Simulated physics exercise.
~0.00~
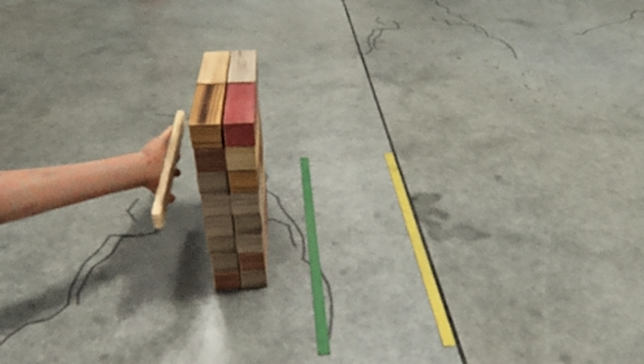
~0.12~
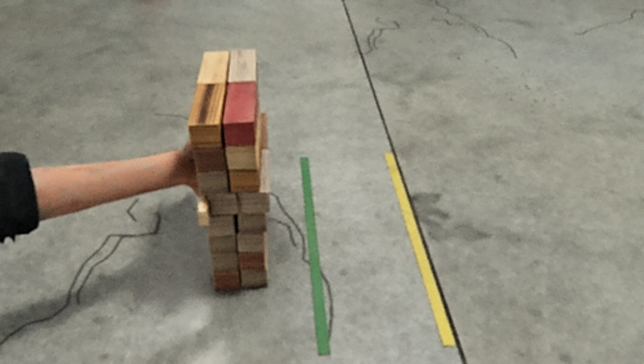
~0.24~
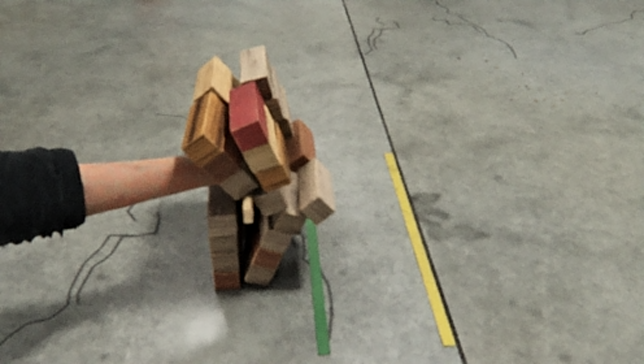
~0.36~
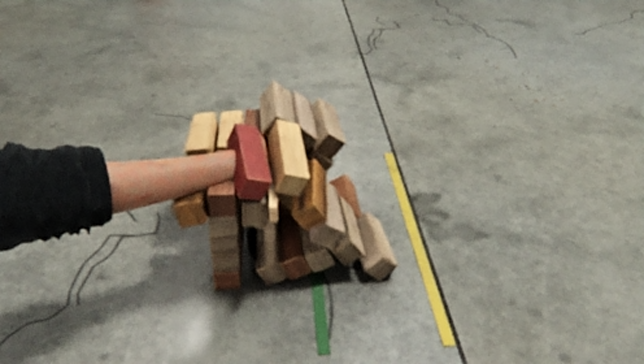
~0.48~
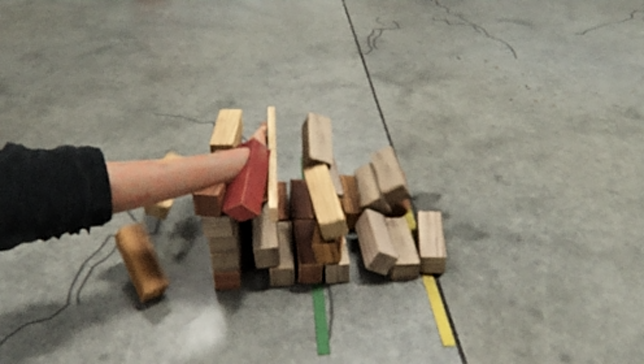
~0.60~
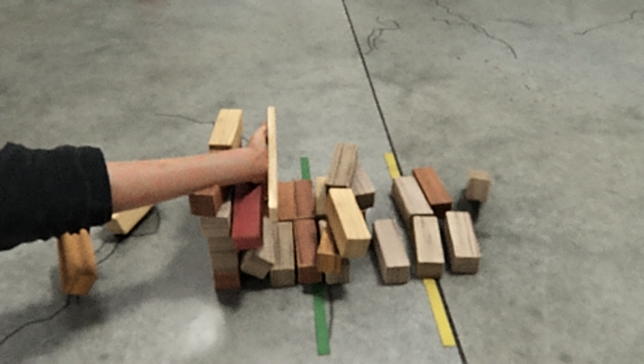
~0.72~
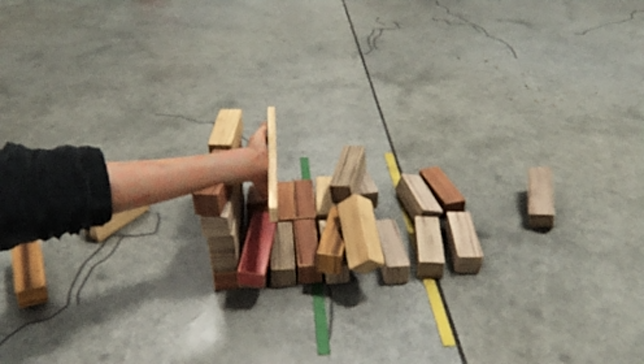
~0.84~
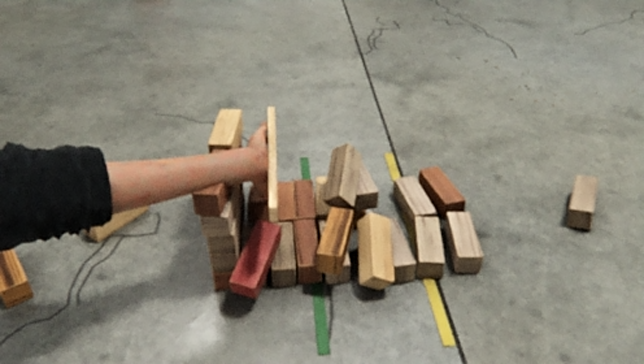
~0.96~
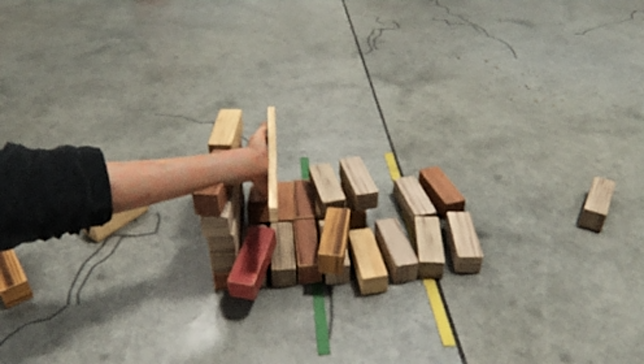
A hand holding a pale wooden batten moves in from the left and pushes against a tall, two-deep stack of wooden blocks standing on a concrete floor. The upper part buckles and tips to the right, carrying the red block with it. Blocks spill over the green line and on toward the yellow one, while a few drop to the left. The batten stops upright above the pile as the red block slides down beside the remaining column. One block tumbles far to the right, and the red block settles leaning slightly, still short of the green line.
